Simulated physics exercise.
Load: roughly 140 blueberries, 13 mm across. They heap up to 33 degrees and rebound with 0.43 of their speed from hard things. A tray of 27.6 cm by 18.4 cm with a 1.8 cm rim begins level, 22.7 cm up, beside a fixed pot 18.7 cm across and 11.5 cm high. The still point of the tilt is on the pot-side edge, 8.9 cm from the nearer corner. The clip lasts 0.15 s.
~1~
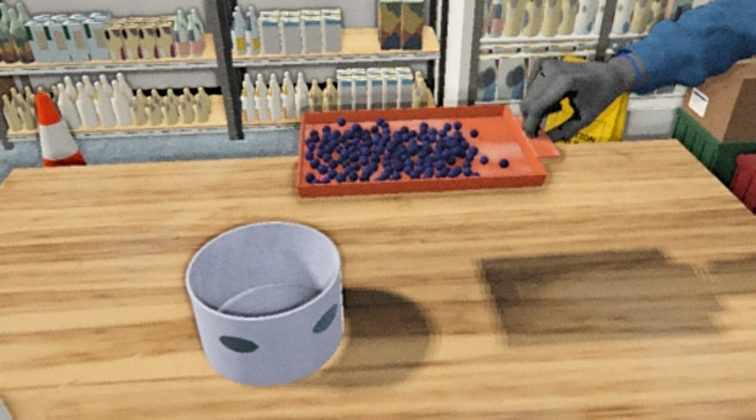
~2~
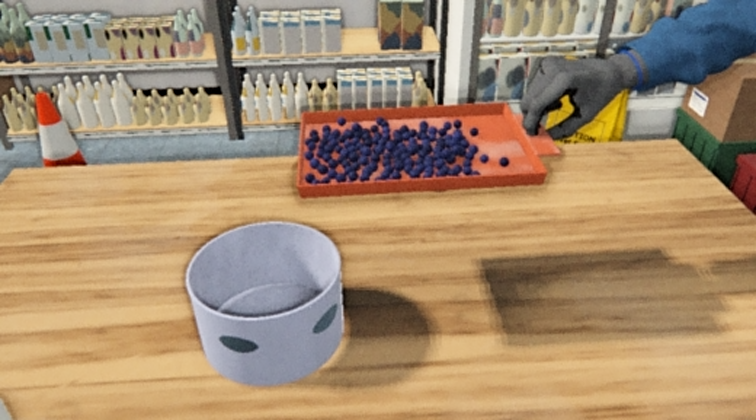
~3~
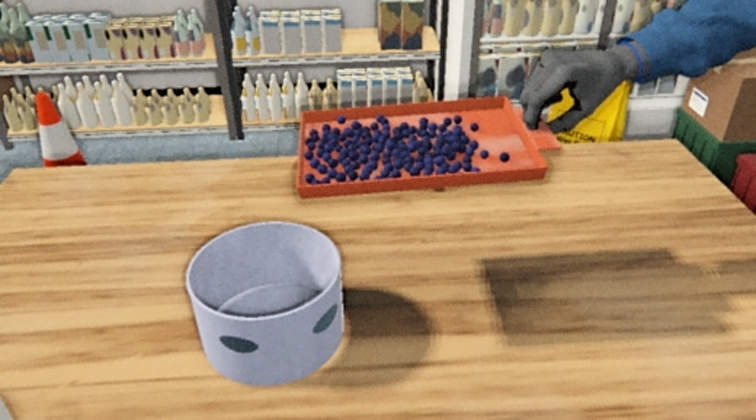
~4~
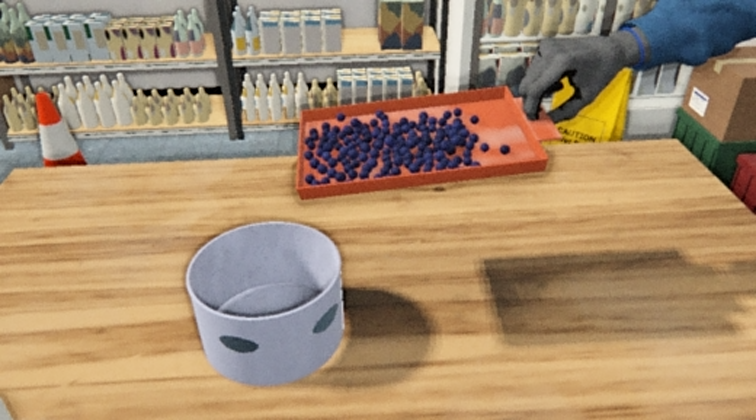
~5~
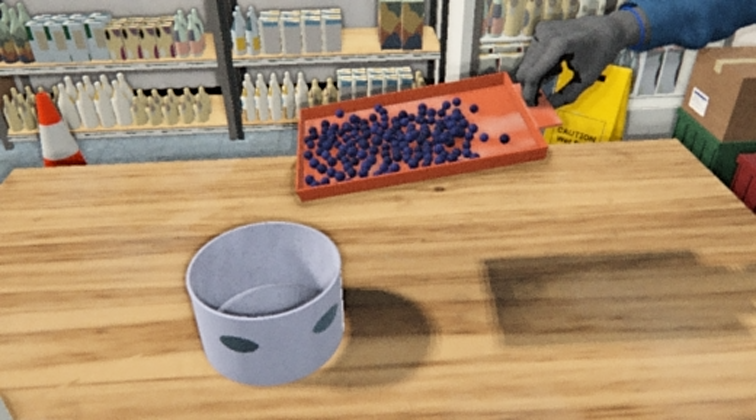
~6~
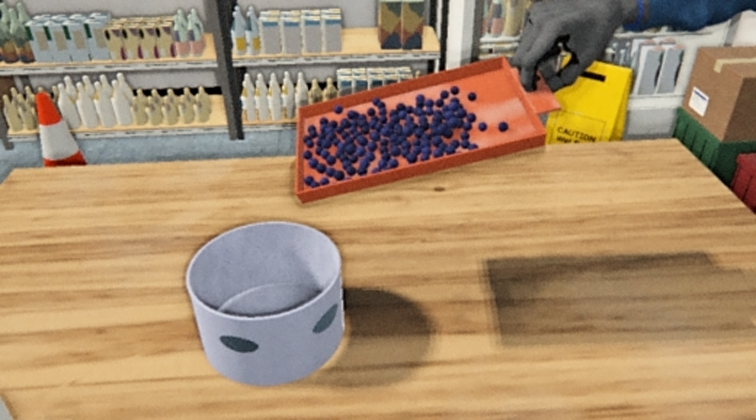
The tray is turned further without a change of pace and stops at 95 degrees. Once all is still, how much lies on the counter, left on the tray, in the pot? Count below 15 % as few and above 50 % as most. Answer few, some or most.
On the counter: Few; left on the tray: Few; in the pot: Most.
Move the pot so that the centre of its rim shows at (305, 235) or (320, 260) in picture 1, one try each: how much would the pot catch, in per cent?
Some 60 and 75 per cent.
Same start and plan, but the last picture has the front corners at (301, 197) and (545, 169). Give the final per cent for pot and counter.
Pot 30, counter 70.
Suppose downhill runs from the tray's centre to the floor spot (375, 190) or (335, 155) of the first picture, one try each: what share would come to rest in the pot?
Some 45 and 55 per cent.
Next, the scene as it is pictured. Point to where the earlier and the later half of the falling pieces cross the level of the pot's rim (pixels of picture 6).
First near (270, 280), later near (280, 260).
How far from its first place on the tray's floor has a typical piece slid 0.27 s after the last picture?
Roughly 3 cm.
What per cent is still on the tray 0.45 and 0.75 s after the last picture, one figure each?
In turn: 95, 15.
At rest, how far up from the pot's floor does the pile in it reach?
About 2.5 cm.
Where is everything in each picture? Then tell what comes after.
Tray tilt 0 degrees, front corners at (300, 184) and (544, 173); middle of the pieces at (393, 151); pot at (265, 266), in the first frame.
Tray tilt 1 degrees, front corners at (300, 185) and (544, 171); middle of the pieces at (393, 150), in the second frame.
Tray tilt 2 degrees, front corners at (300, 186) and (545, 166); middle of the pieces at (393, 148), in the third frame.
Tray tilt 5 degrees, front corners at (299, 187) and (545, 157), lowest corner left front; middle of the pieces at (393, 144), in the fourth frame.
Tray tilt 9 degrees, front corners at (299, 189) and (545, 145), lowest corner left front; middle of the pieces at (392, 139), in the fifth frame.
Tray tilt 14 degrees, front corners at (298, 191) and (543, 132), lowest corner left front; middle of the pieces at (390, 133); pot at (265, 266), in the sixth frame.
Then, 0.27 s after the last picture, tilt 54 degrees; the tray holds 100 %, the pot 0 %.
Then, 0.45 s after the last picture, tilt 81 degrees; the tray holds 95 %, the pot 0 %.
Then, 0.75 s after the last picture, tilt 95 degrees; the tray holds 15 %, the pot 55 %.
In the end, counter 5 %, tray 5 %, pot 90 %.
